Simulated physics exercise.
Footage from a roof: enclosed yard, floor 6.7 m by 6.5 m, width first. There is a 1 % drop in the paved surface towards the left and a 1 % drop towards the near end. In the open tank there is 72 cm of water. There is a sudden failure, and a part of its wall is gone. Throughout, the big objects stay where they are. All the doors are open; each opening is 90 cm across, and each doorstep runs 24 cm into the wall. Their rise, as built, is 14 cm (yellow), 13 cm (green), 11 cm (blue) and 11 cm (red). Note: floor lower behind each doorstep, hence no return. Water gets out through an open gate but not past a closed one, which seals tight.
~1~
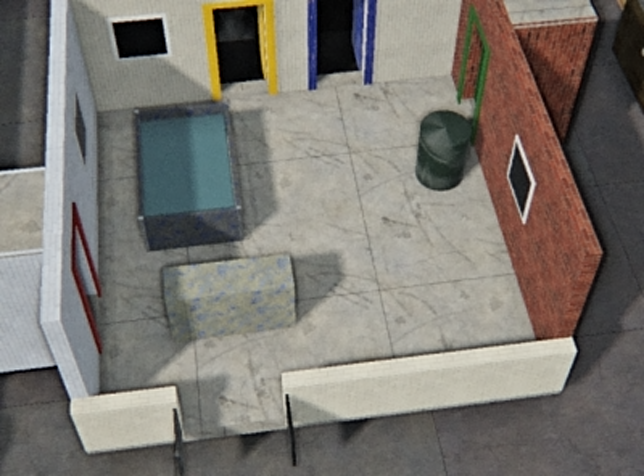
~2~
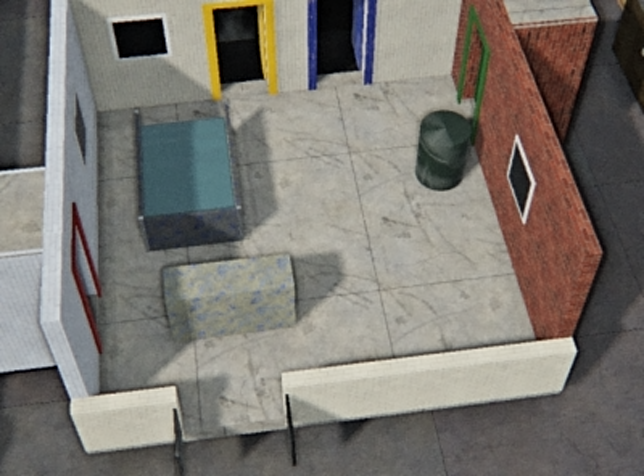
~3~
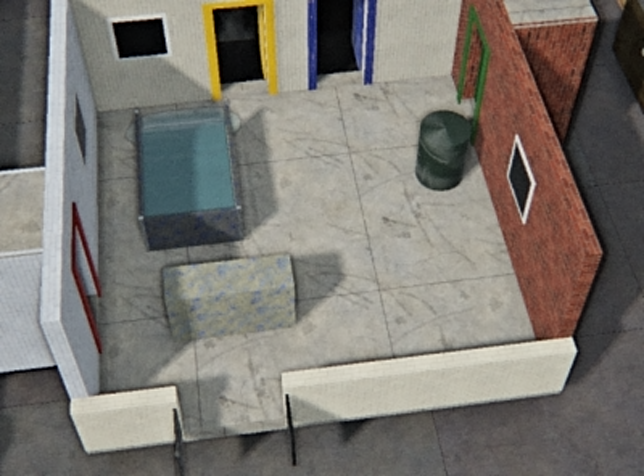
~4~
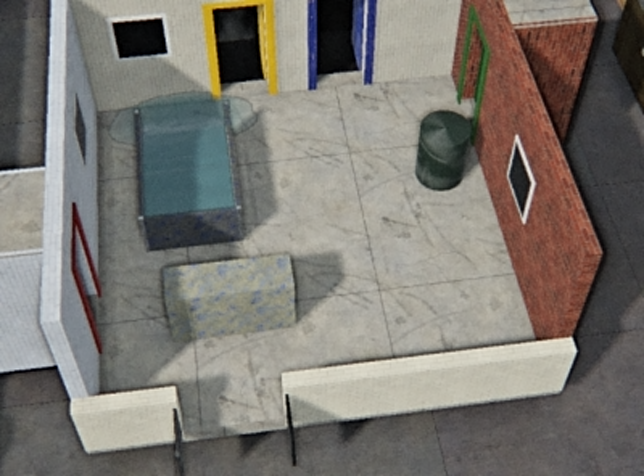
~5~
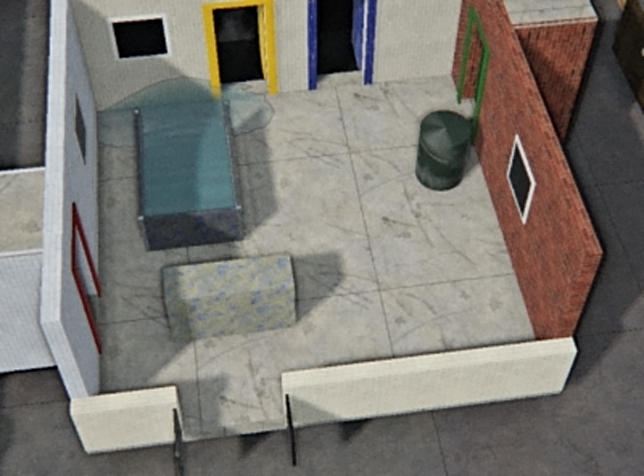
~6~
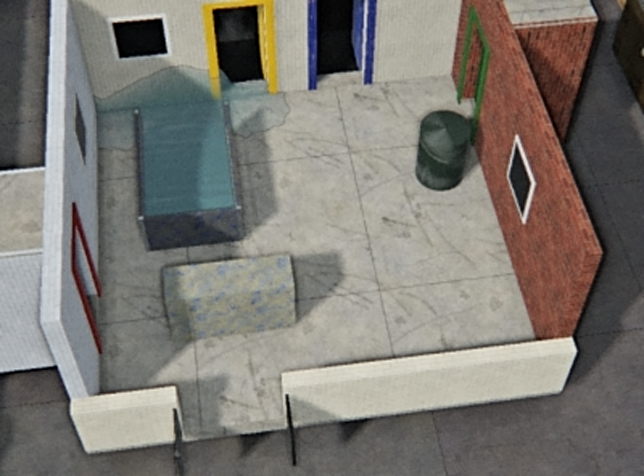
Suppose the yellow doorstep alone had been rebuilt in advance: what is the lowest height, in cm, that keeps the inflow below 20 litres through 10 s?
About 26 cm.
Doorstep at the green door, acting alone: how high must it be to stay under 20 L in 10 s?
About 14.0 cm at green.
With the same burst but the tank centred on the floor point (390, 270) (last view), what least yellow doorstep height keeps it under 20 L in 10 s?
Then roughly 15 cm.
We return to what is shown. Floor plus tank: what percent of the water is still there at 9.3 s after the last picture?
Roughly 88 %.
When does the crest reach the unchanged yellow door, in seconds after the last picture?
The depth peaks at about 1.0 seconds.
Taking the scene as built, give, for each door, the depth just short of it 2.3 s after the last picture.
Lab note, cm: Yellow 18; green 19; blue 7; red 13.
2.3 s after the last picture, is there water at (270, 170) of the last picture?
At that moment it's not yet touched.
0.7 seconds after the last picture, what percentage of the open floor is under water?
Wet share: Around 15 %.
Then, 0.7 s after the last picture water covers 15 % of the floor, deepest (60 cm) near (107, 111); 26 cm at the yellow door, 21 litres in over its 14 cm doorstep.
Then, 2.3 s after the last picture water covers 45 % of the floor, deepest (32 cm) near (98, 112); 18 cm at the yellow door, 89 litres in over its 14 cm doorstep.
Then, 9.3 s after the last picture water covers 95 % of the floor, deepest (10 cm) near (296, 401); 5 cm at the yellow door, 97 litres in over its 14 cm doorstep.
At the yellow door as built, the water peaked near 26 cm, 0.9 s after the last picture.
Run again over the same 10 s with other heights there, 37 litres in over 22 cm, 8 litres over 29.5 cm. The limit of 20 litres is kept from about 26 cm up.
